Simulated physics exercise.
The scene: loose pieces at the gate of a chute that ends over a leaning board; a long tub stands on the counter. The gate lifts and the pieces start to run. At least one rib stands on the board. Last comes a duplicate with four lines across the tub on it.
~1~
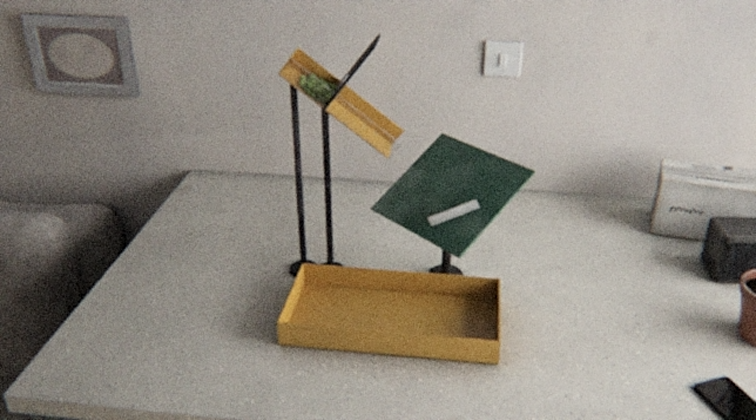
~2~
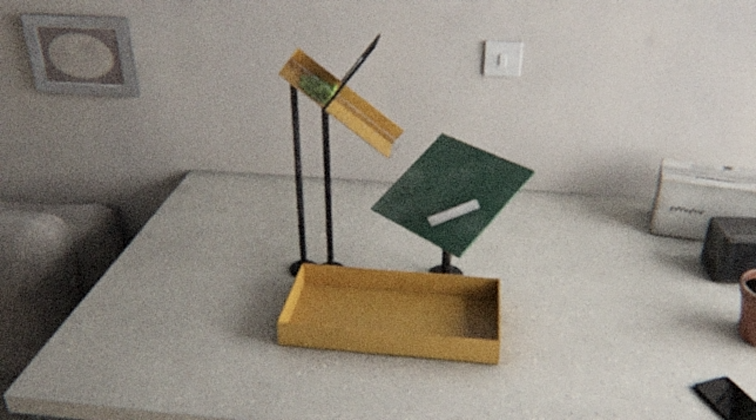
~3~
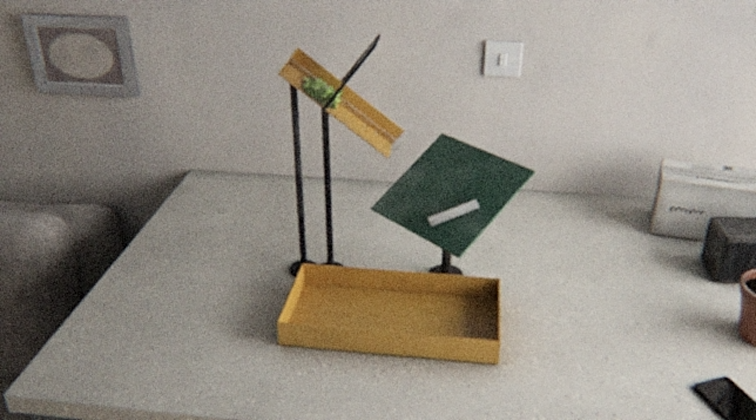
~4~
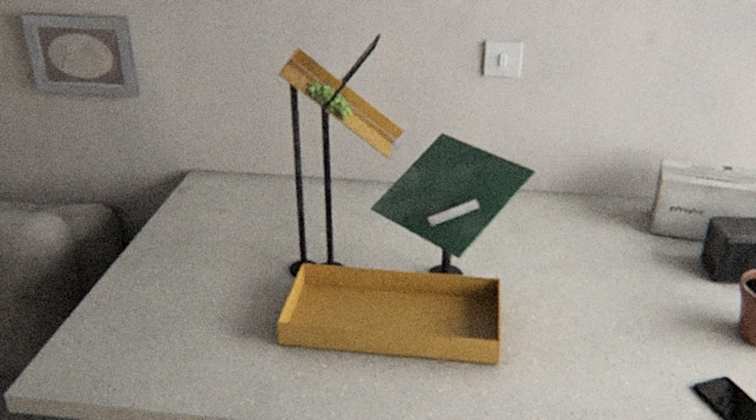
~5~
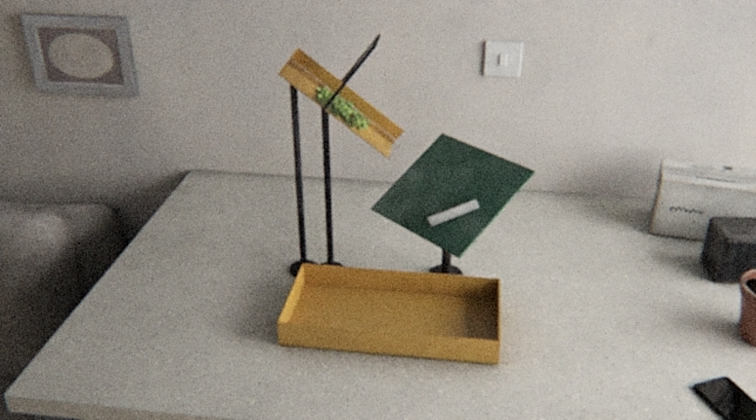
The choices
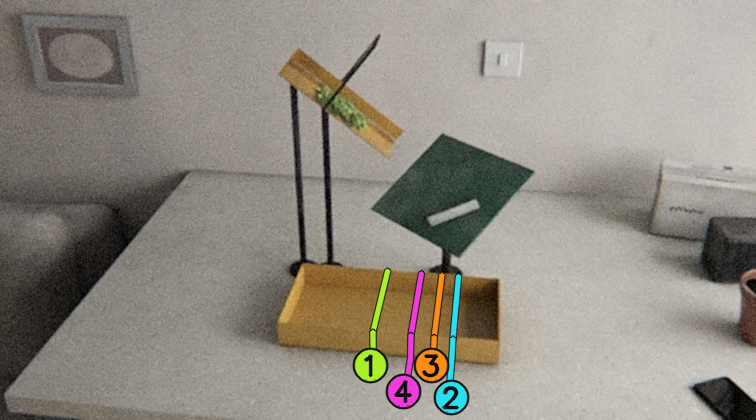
To begin with, a small clump of green pieces sits near the top of a sloping yellow chute, above a tilted dark green board with a pale rib and an empty yellow tub. The pieces then slide down the chute to the right, spreading into a longer strip partway along it.
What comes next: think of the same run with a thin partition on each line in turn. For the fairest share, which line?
Choose 1.
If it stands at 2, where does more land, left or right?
The left side.
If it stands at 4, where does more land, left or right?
Left.
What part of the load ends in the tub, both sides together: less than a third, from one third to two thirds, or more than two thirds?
About that: More than two thirds.
On the marked copy, line 1 crosses the front rim at (373, 331); line 2 crosses the front rim at (453, 337); line 3 crosses the front rim at (434, 336); line 4 crosses the front rim at (411, 334).
If 1 is chosen, of what is caught, about half on the left of the divider, about half on the right.
If 2 is chosen, of what is caught, all on the left of the divider, none on the right.
If 3 is chosen, of what is caught, all on the left of the divider, none on the right.
If 4 is chosen, of what is caught, nearly all on the left of the divider, a stray few on the right.
